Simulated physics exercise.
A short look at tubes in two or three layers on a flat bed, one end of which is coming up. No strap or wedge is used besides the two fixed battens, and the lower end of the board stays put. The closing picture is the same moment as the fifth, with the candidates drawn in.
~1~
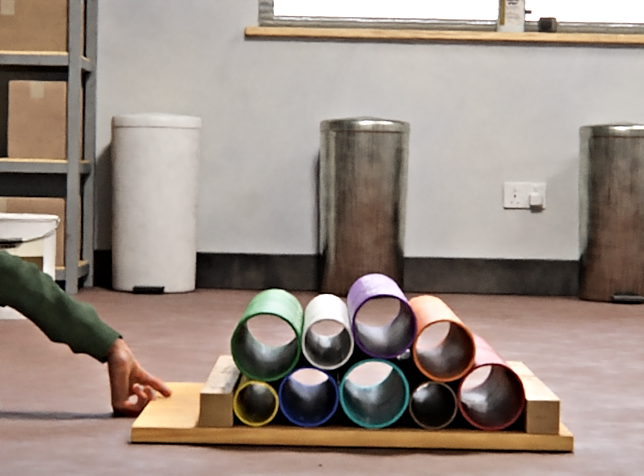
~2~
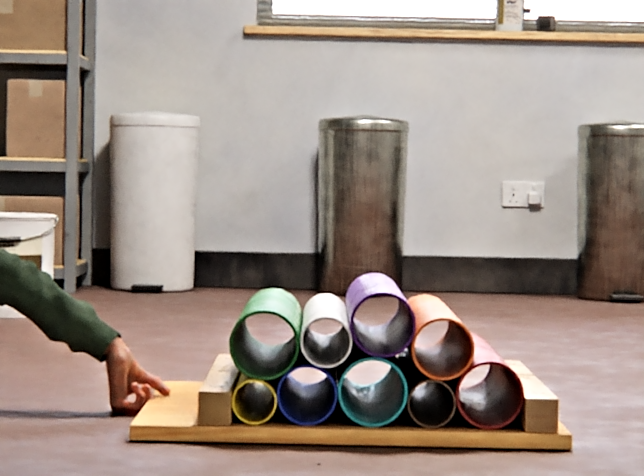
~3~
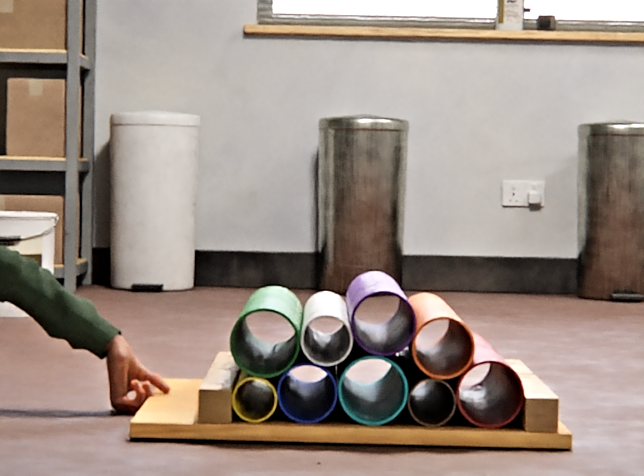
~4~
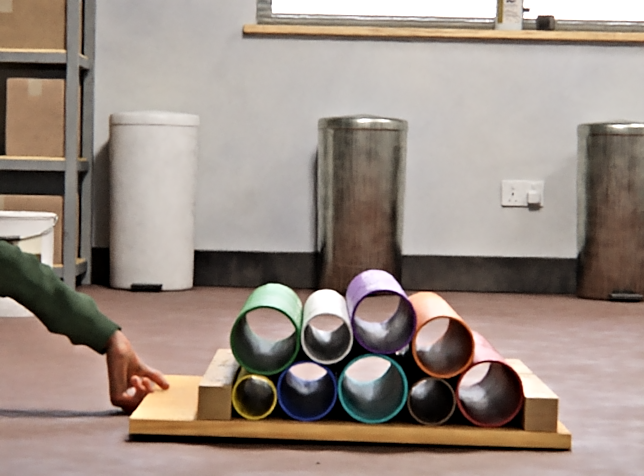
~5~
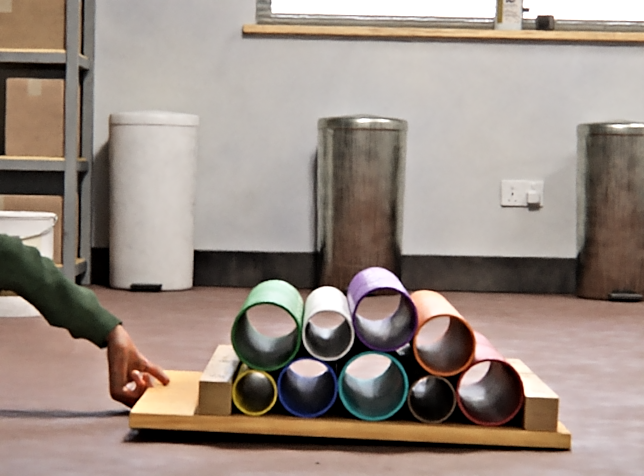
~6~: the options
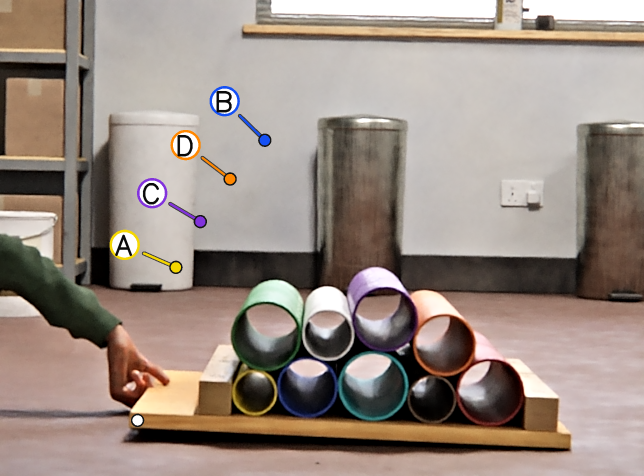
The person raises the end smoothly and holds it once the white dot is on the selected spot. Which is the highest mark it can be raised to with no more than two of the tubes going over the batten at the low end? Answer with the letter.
It can be raised to D.
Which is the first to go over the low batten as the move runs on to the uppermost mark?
It is the orange one.
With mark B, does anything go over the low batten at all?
At B: Yes.
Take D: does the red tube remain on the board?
Yes.
On the marked copy, A at (176, 268); B at (265, 140); C at (201, 221); D at (230, 179); the white dot at (137, 420).
With D. Early on, board at 20°.
Further on, board at 36°.
At the end, board at 36°, two over the low batten (orange, purple).
As for the rest, A none over the low batten; B four over the low batten (green, orange, purple, white); C two over the low batten (orange, purple).
